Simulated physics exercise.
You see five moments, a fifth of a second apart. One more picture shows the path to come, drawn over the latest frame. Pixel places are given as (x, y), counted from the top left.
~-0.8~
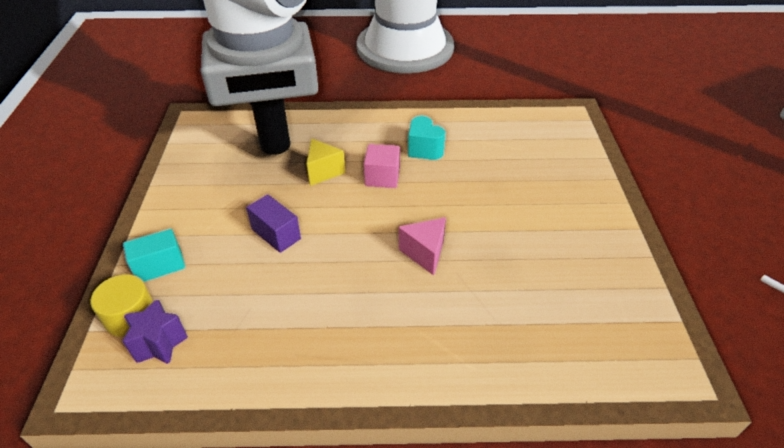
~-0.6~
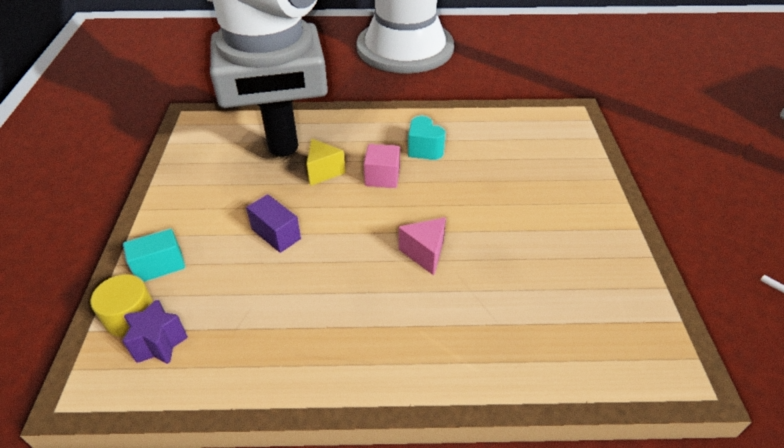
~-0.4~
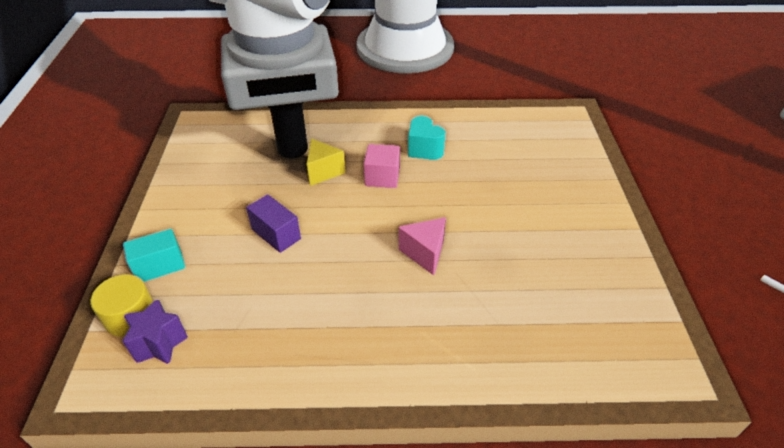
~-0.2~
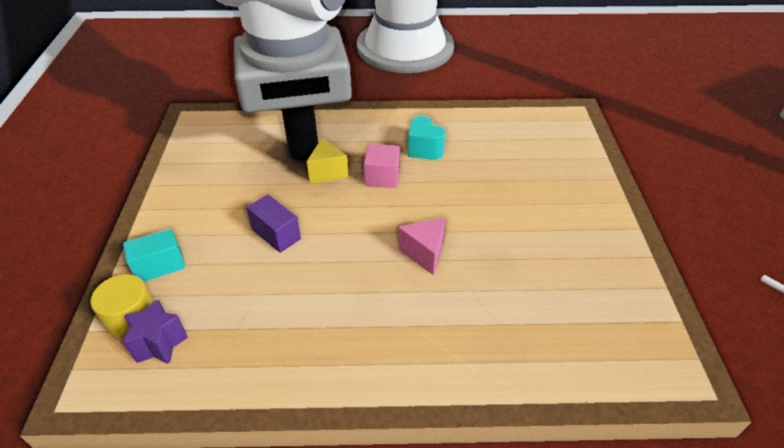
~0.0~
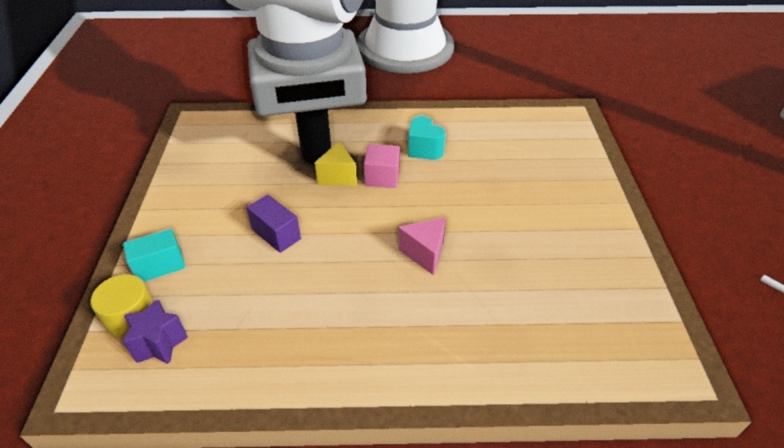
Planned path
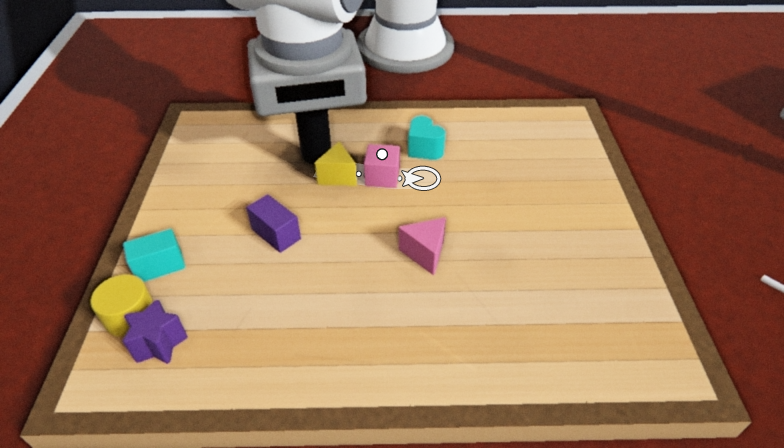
Robotic arm's black pusher sliding right across a wooden board, nudging a yellow triangular block slightly toward a pink square block.
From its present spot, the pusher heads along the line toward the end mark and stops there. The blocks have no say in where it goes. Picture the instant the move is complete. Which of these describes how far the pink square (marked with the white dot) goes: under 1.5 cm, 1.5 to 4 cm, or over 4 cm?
Moves over 4 cm.
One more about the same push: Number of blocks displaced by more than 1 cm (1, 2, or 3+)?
I'd put the number at two.
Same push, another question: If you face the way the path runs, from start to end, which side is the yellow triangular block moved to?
Gets pushed right.
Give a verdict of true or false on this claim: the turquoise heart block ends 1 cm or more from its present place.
That claim is false.
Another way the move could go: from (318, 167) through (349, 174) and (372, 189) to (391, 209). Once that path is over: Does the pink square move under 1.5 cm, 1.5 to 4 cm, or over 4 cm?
Between 1.5 and 4 cm.
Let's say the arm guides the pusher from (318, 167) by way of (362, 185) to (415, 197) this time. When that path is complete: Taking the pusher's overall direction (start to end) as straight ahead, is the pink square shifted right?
I expect not.
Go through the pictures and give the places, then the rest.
The first picture shows pusher tip (276, 147); block tops, yellow triangular block (321, 150); pink square (382, 154); turquoise heart block (425, 127).
The second picture shows pusher (284, 148); blocks unchanged.
The third picture shows pusher (293, 150); blocks unchanged.
The fourth picture shows pusher (304, 153); yellow triangular block (325, 151).
The fifth picture shows pusher (317, 156); yellow triangular block (337, 155); pink square (382, 154); turquoise heart block (425, 127).
Path on the board, from (318, 167) by way of (352, 173) and (387, 178) to (423, 178); the dot is on the pink square.
On the path given first. One third of the way, pusher (353, 162); yellow triangular block (362, 169), turned 15° clockwise; pink square (387, 156), turned 20° anticlockwise.
Two thirds of the way, pusher (389, 167); yellow triangular block (373, 174), turned 55° clockwise; pink square (421, 160).
At the end, pusher (424, 167); yellow triangular block (373, 174), turned 60° clockwise; pink square (456, 164), turned 25° clockwise; turquoise heart block in place.
